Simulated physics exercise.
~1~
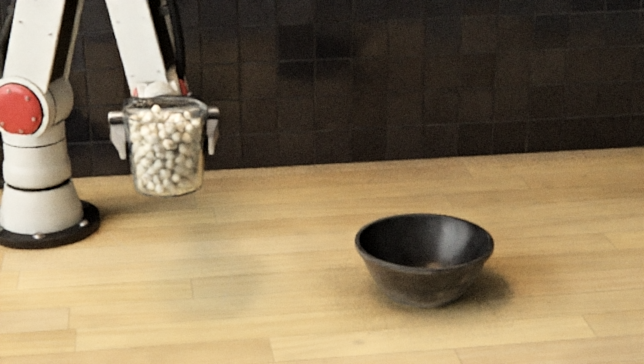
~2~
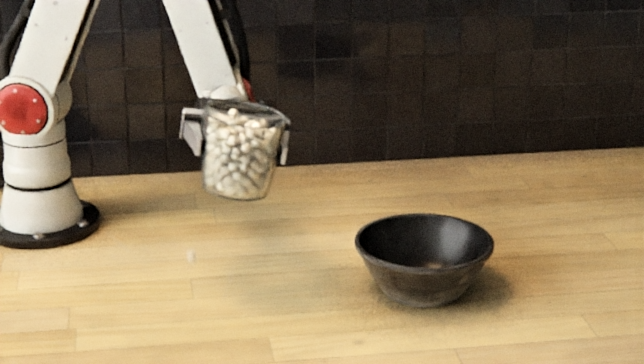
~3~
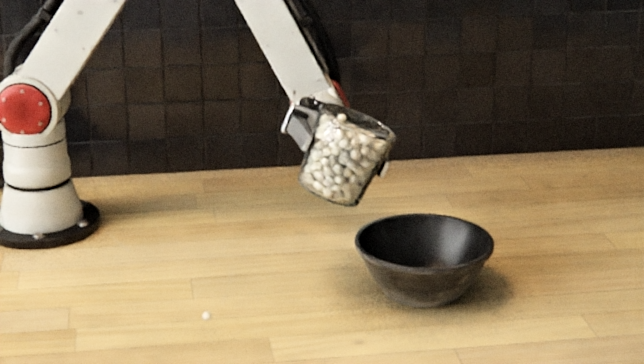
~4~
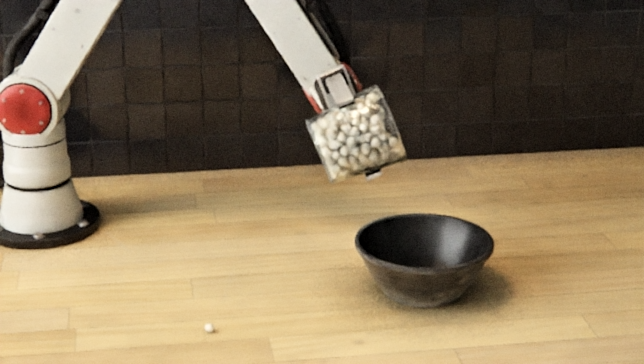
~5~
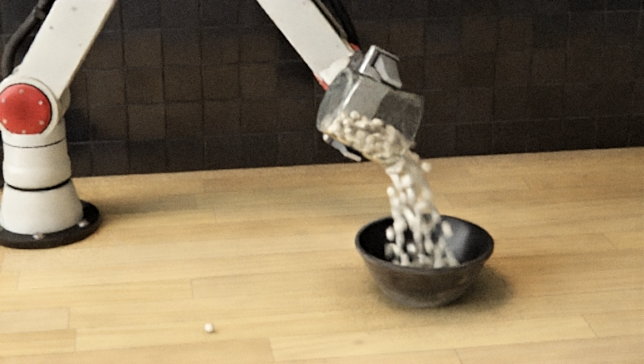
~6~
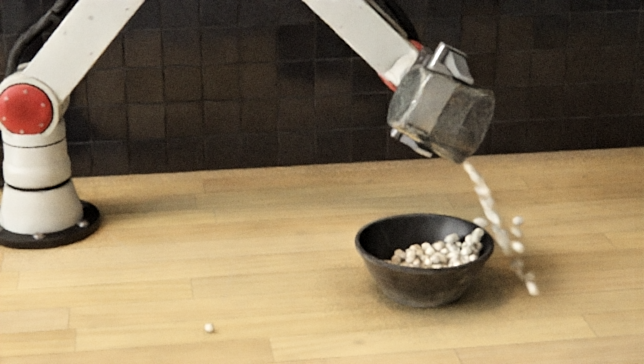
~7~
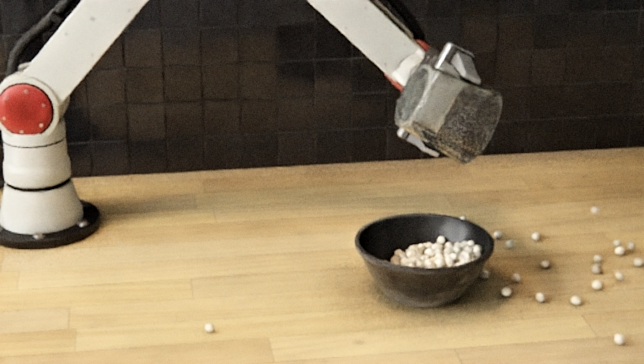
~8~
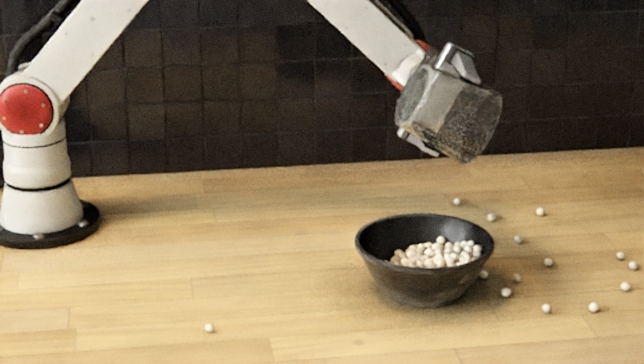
At the start, a white robot arm with a red joint holds a clear cup full of small pale beads, with a black bowl standing to the right on a wooden table. The arm carries the cup to the right, tilting it as it goes, and a single bead lands on the table. Near the bowl, the cup tips past its side and beads pour into the bowl. The arm continues right while pouring, so the last beads fall past the bowl's right rim. They scatter across the table, and the arm stops with the emptied cup tipped over, most beads resting in the bowl.
